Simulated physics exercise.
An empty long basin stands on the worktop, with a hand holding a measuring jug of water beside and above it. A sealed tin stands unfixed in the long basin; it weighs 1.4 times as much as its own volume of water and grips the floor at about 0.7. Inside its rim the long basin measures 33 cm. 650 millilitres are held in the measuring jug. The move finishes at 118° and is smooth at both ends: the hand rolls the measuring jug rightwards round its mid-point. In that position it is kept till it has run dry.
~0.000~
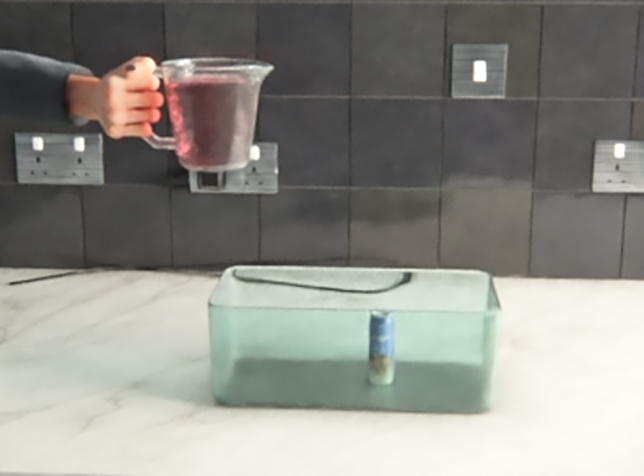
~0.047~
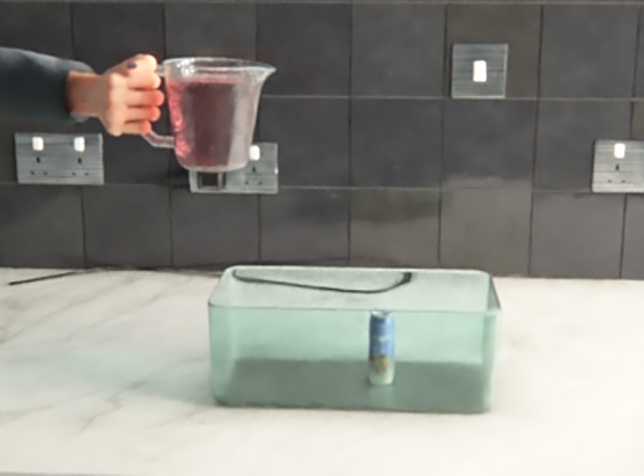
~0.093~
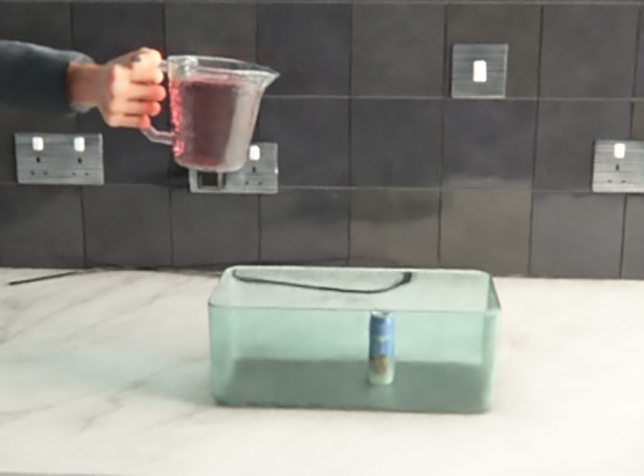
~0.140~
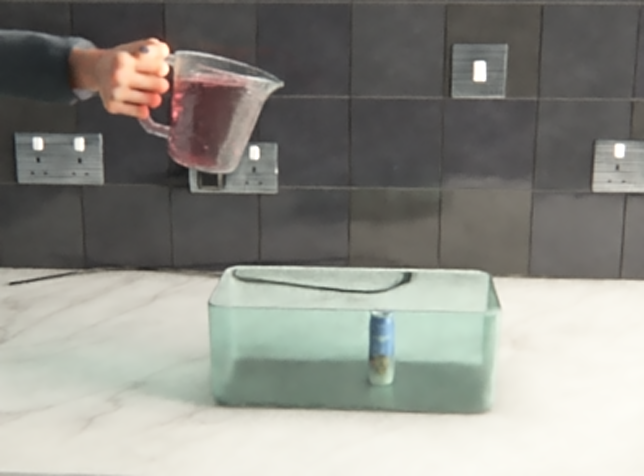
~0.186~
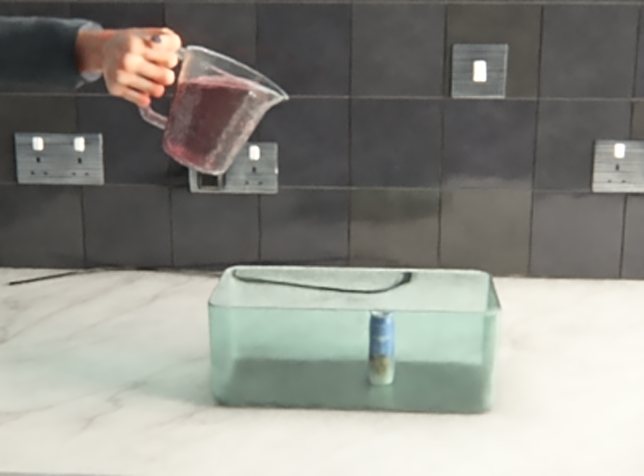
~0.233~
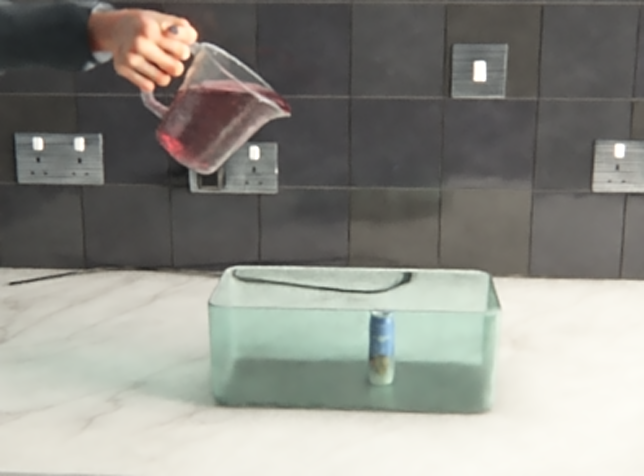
In a kitchen with dark wall tiles and sockets, a pale marbled worktop is seen from the front and slightly above. A greenish, see-through long basin stands there with a small blue can in its right half and a dark cord behind, while a hand at upper left holds a clear jug of reddish liquid. The hand steadily rolls the jug rightwards until the liquid reaches its spout, the camera staying still.
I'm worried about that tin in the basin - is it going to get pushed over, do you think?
Yes, I expect it to go down.
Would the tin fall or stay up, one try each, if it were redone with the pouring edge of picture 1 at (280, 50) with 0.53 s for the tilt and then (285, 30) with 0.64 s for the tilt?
Trial 1 - tin tips; trial 2 - tin tips.
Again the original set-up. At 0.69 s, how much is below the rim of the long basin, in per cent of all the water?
Value: Approx. 82 %.
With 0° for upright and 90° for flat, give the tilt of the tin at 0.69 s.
Near 10 degrees.
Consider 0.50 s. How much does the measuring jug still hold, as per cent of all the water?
Around 36 percent.
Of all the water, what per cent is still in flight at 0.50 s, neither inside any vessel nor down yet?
Estimate: About 42 % of all of it.
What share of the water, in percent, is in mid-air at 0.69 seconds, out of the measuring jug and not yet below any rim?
Roughly 16 per cent.
After 0.50 s the tilt is 108° and 37 per cent is still to pour; the tin stands where it began.
After 0.69 s the tilt is 118° and 2 per cent is still to pour; the tin leans 11°.
After 0.89 s the tilt is 118° and 0 per cent is still to pour; the tin leans 26°.
After 1.11 s the tilt is 118° and 0 per cent is still to pour; the tin lies on its side.
In the end the tin lies on its side.
